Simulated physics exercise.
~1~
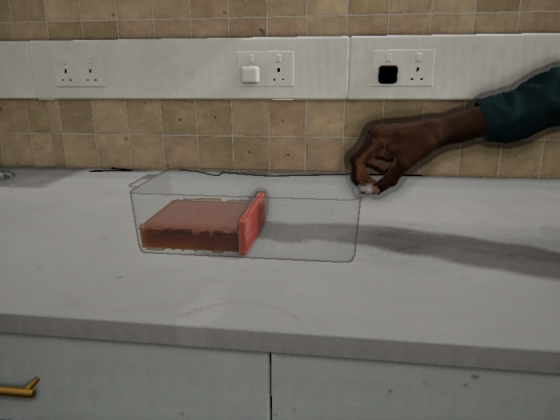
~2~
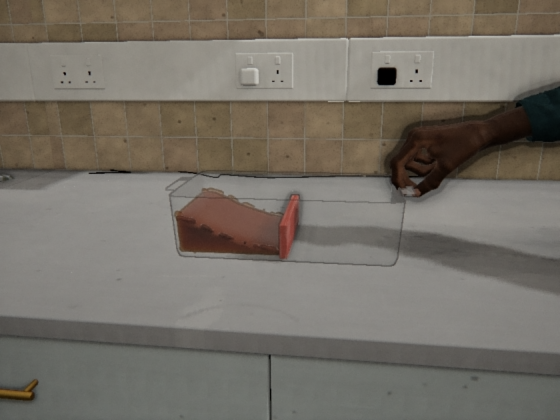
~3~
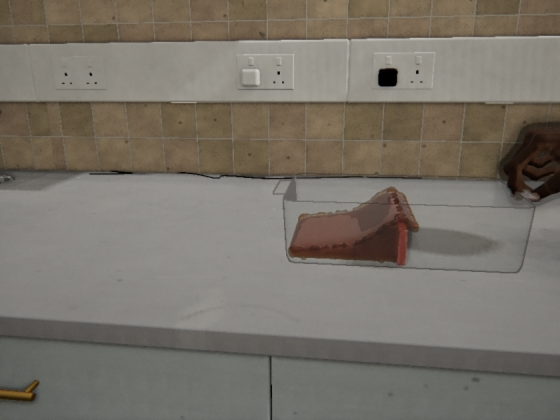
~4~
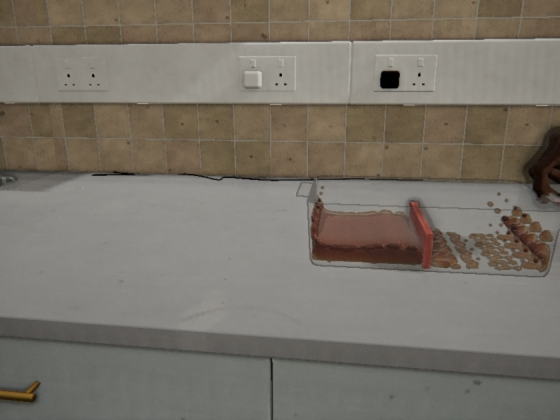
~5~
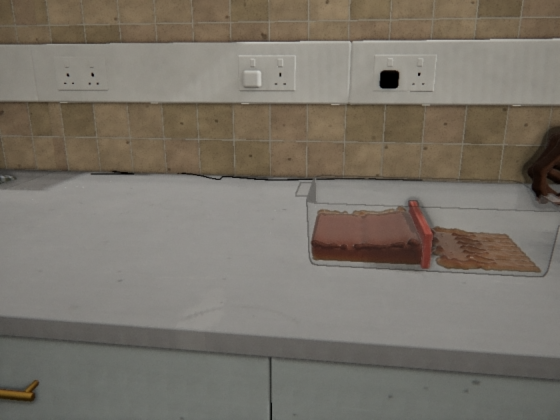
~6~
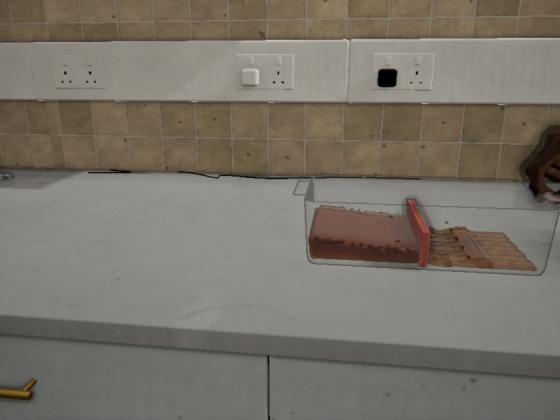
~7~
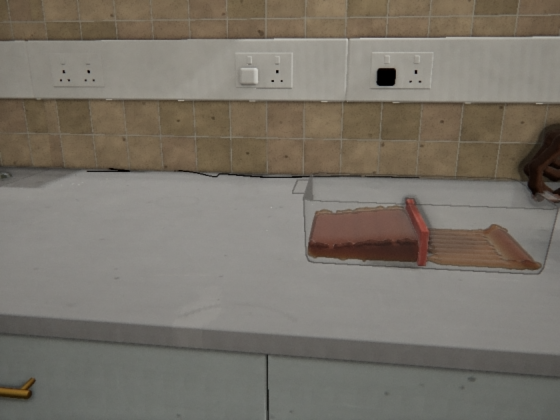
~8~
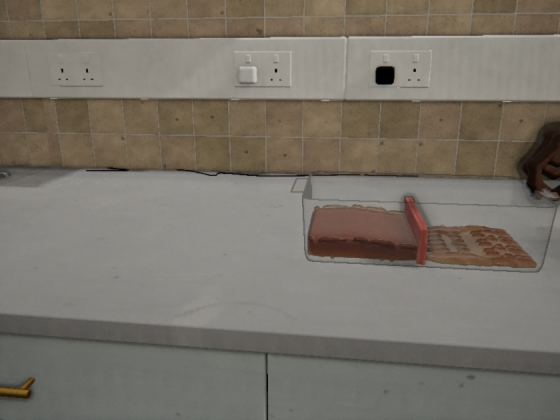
In the video, a hand pulls a clear oblong tub of reddish-brown liquid to the right across a work surface; the liquid surges over the red divider, and the tub stops with most still on the left and a shallow layer on the right.
